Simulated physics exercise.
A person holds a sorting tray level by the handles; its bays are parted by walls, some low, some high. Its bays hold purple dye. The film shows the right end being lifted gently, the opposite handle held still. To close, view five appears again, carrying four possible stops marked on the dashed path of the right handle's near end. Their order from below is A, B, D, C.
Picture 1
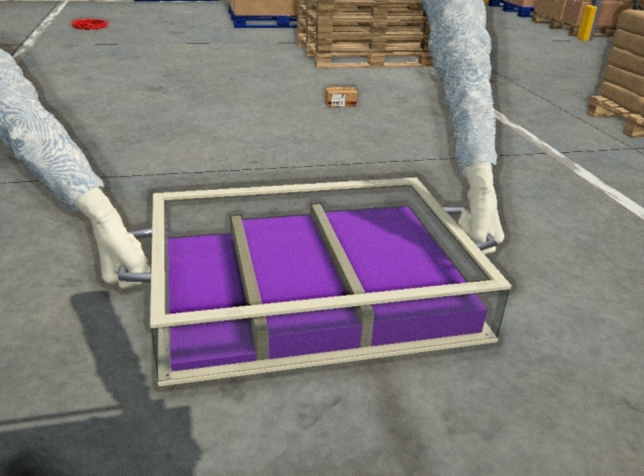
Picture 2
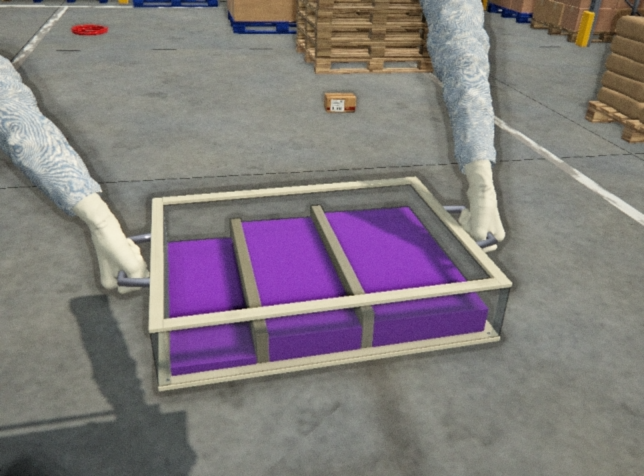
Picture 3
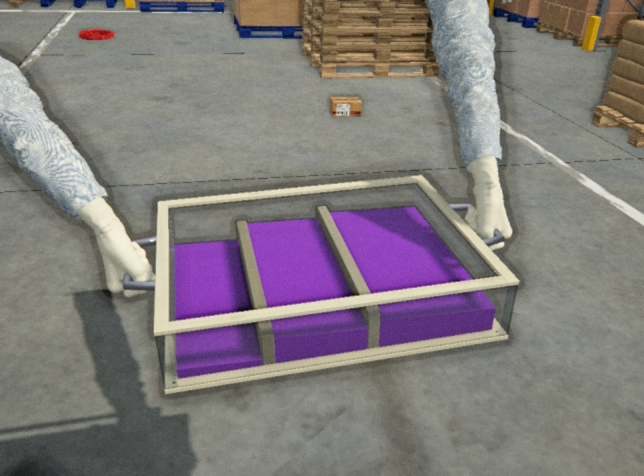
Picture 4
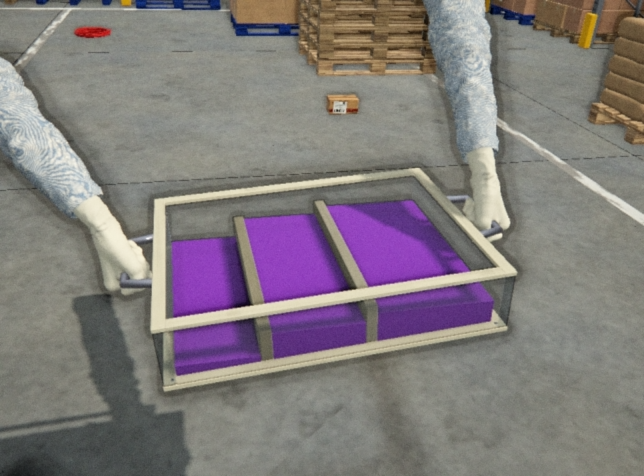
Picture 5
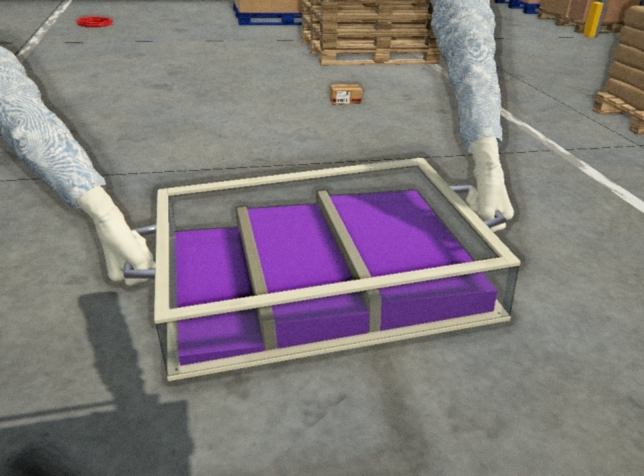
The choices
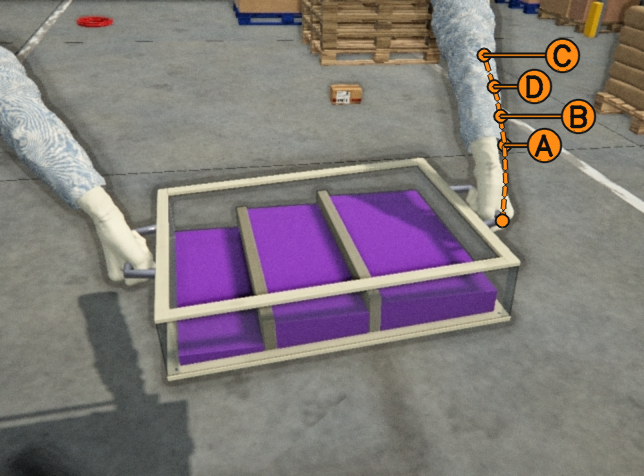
In a warehouse with a grey concrete floor, the view looks down past two arms in pale blue patterned sleeves and cream gloves. The gloved hands grip the side handles of a cream-framed, clear-sided tray, its three bays holding purple dye, deepest at right, with stacked pallets and a small box beyond. The hands tilt the tray very slightly down to the left, while the view shifts slightly.
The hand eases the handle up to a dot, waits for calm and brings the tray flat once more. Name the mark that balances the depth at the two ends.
Choose A.
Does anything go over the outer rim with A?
No.
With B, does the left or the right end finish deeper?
The left end bay.
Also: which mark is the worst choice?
It is C.
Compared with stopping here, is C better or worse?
Mark C is worse.
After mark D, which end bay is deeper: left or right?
The left end bay.
On the marked copy, A at (504, 145); B at (500, 116); C at (484, 55); D at (494, 86).
For mark A, the two end bays stand about equally deep; nothing spills.
For mark B, the left end bay stands much deeper than the other; nothing spills.
For mark C, the left end bay stands much deeper than the other; about 14 % goes over the rim.
For mark D, the left end bay stands much deeper than the other; almost none goes over the rim.
